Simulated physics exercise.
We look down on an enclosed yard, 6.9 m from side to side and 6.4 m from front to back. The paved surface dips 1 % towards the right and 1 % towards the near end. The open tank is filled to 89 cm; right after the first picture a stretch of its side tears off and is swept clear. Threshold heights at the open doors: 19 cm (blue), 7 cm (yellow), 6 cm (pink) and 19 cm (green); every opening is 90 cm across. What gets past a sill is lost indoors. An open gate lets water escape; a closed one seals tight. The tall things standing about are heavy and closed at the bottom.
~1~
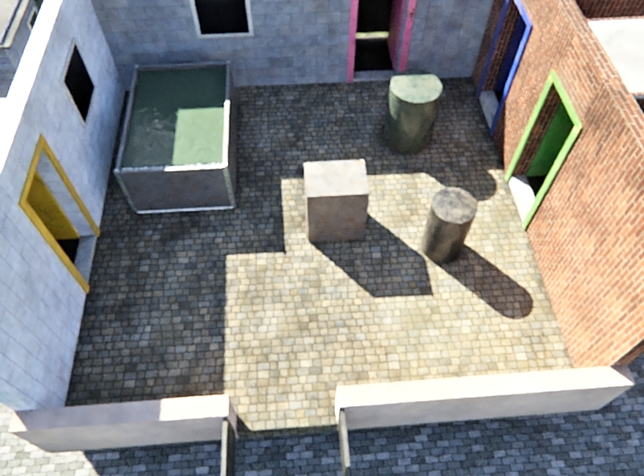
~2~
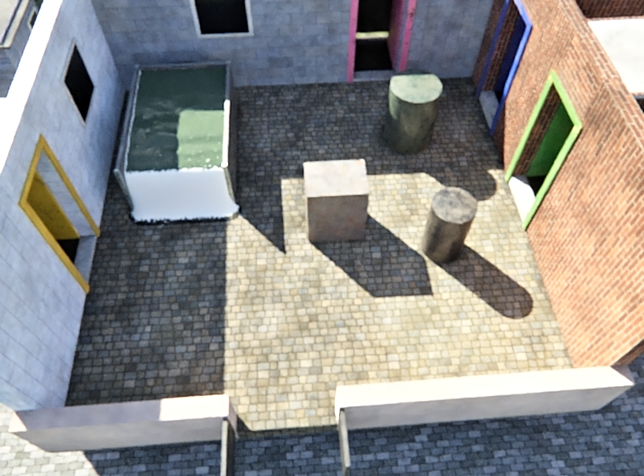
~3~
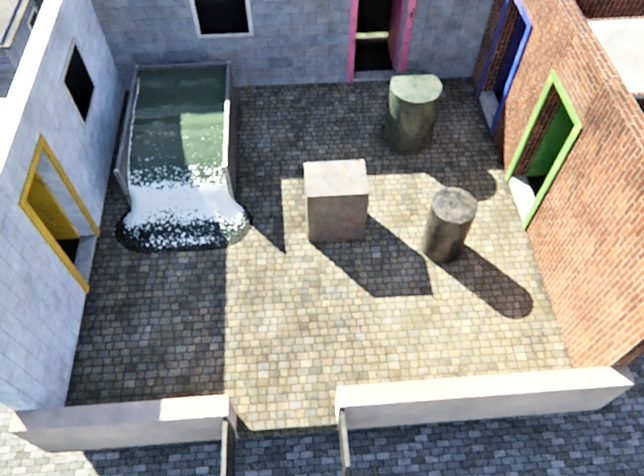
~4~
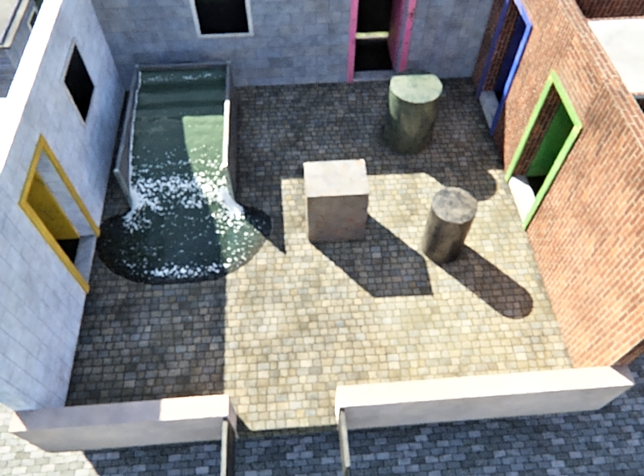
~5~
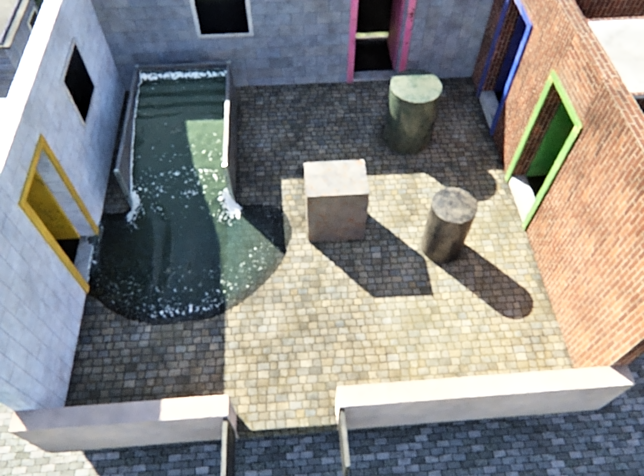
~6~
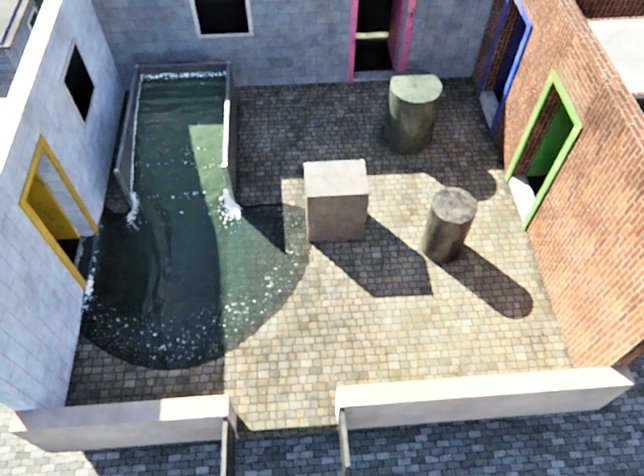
At first, still green water fills an open tank in the corner of a walled, paved yard, near a block and two cylinders. The tank's near side gives way, and water pours out in white foam, then spreads across the paving in a widening dark pool past the yellow-framed doorway.
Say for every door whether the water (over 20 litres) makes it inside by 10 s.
Within that time: At the blue door it keeps below the limit; at the yellow door it exceeds the limit; at the pink door it keeps below the limit; at the green door it stays under the limit.
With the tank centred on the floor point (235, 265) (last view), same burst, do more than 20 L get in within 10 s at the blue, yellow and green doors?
Against that limit: Blue below, yellow not over, green under.
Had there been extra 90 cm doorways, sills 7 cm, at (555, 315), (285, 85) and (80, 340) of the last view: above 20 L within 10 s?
In that order: Above, under, over.
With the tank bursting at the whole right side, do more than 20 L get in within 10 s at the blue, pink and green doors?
Against that limit: Blue past it, pink over, green past it.
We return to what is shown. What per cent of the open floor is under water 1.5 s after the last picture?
Some 40 per cent of it.
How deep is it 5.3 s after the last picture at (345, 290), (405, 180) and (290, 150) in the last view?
In that order: 6, 3 and 0 cm.
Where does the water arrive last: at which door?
It is the pink one.
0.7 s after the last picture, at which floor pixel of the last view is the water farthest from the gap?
At about (354, 404).
Then, 0.7 s after the last picture water covers 35 % of the floor and is deepest (55 cm) near (76, 424); blue door not reached, yellow door 14 cm at the sill, 23 L in, pink door not reached, green door not reached.
Then, 1.5 s after the last picture water covers 40 % of the floor and is deepest (52 cm) near (72, 371); blue door not reached, yellow door 12 cm at the sill, 58 L in, pink door not reached, green door not reached.
Then, 2.8 s after the last picture water covers 40 % of the floor and is deepest (28 cm) near (62, 425); blue door not reached, yellow door 10 cm at the sill, 82 L in, pink door not reached, green door not reached.
Then, 5.3 s after the last picture water covers 70 % of the floor and is deepest (26 cm) near (557, 326); blue door 5 cm at the sill, 0 L in, yellow door 10 cm at the sill, 121 L in, pink door not reached, green door 10 cm at the sill, 0 L in.
Then, 9.3 s after the last picture water covers 100 % of the floor and is deepest (14 cm) near (552, 389); blue door 13 cm at the sill, 0 L in, yellow door 4 cm at the sill, 125 L in, pink door 6 cm at the sill, 1 L in, green door 8 cm at the sill, 0 L in.
